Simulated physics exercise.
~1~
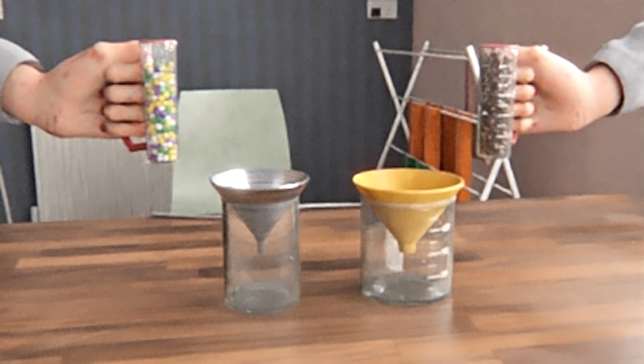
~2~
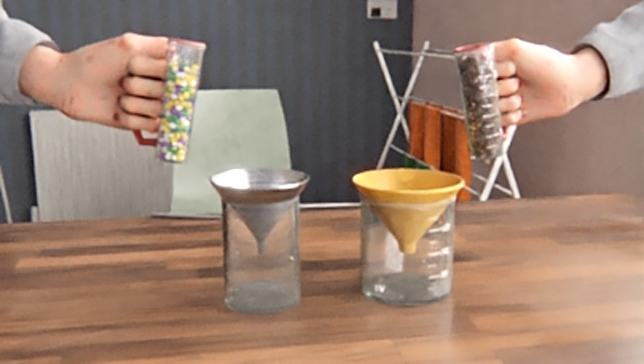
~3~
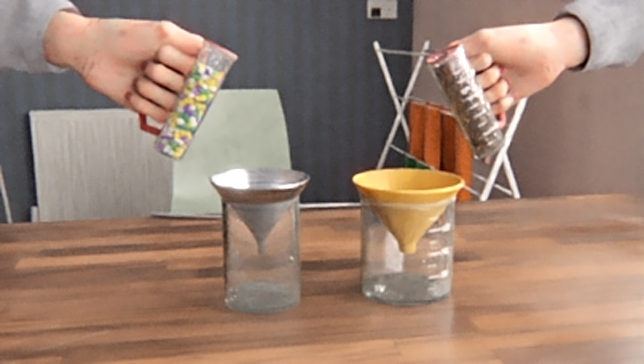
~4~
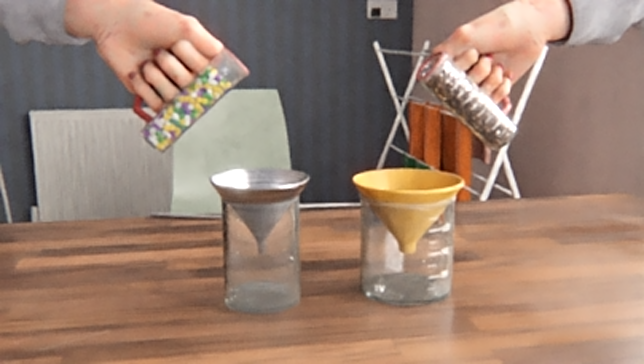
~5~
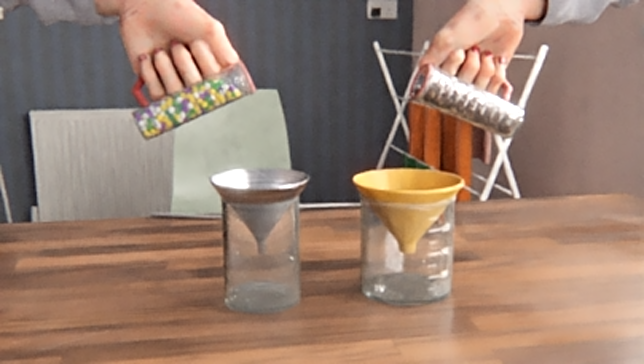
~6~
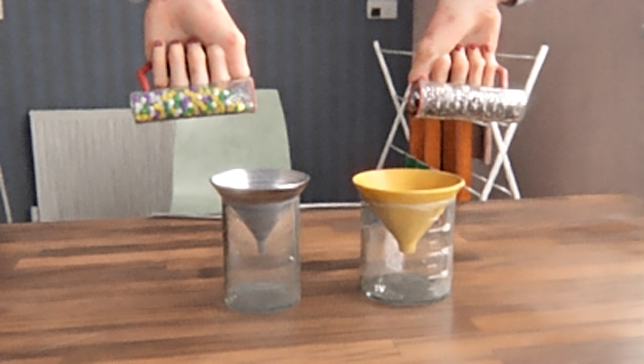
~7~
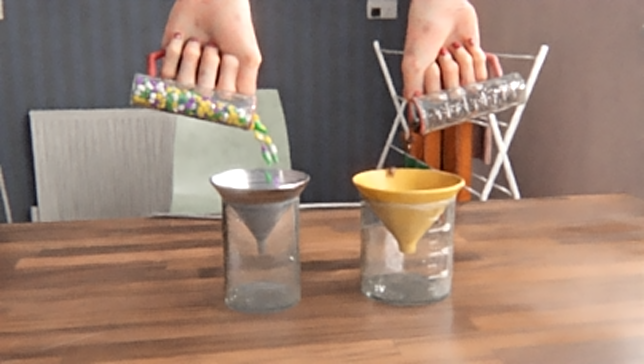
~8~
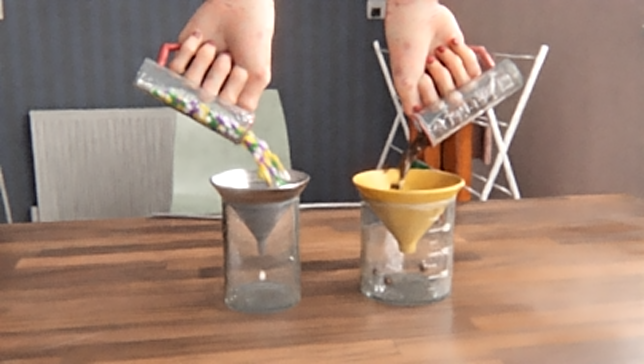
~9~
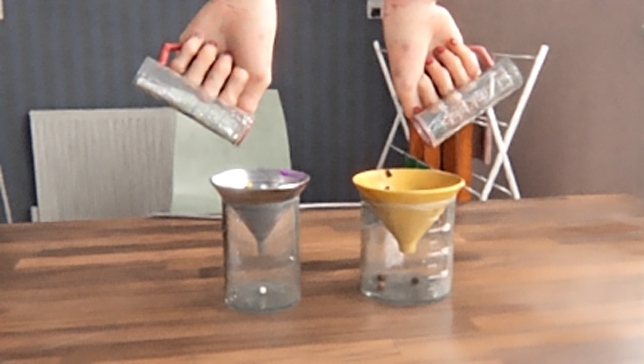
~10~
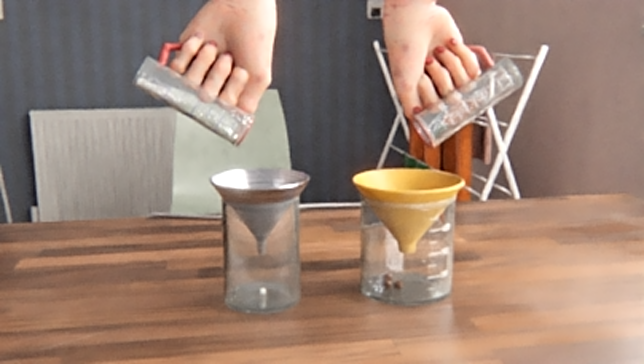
Two hands tip clear cups over funnels set in glass jars on a wooden table, seen from the front by a still camera. The left cup holds multicoloured beads above a grey funnel, and the right holds small dark pieces above a yellow one. A pale chair and a white folding rack stand behind. The hands swing inward, turning the cups onto their sides, then tilt them further so both loads pour into the funnels. Only a few pieces drop into each jar. Finally, the hands hold the emptied cups tilted downward, with nearly everything stuck in both funnels.
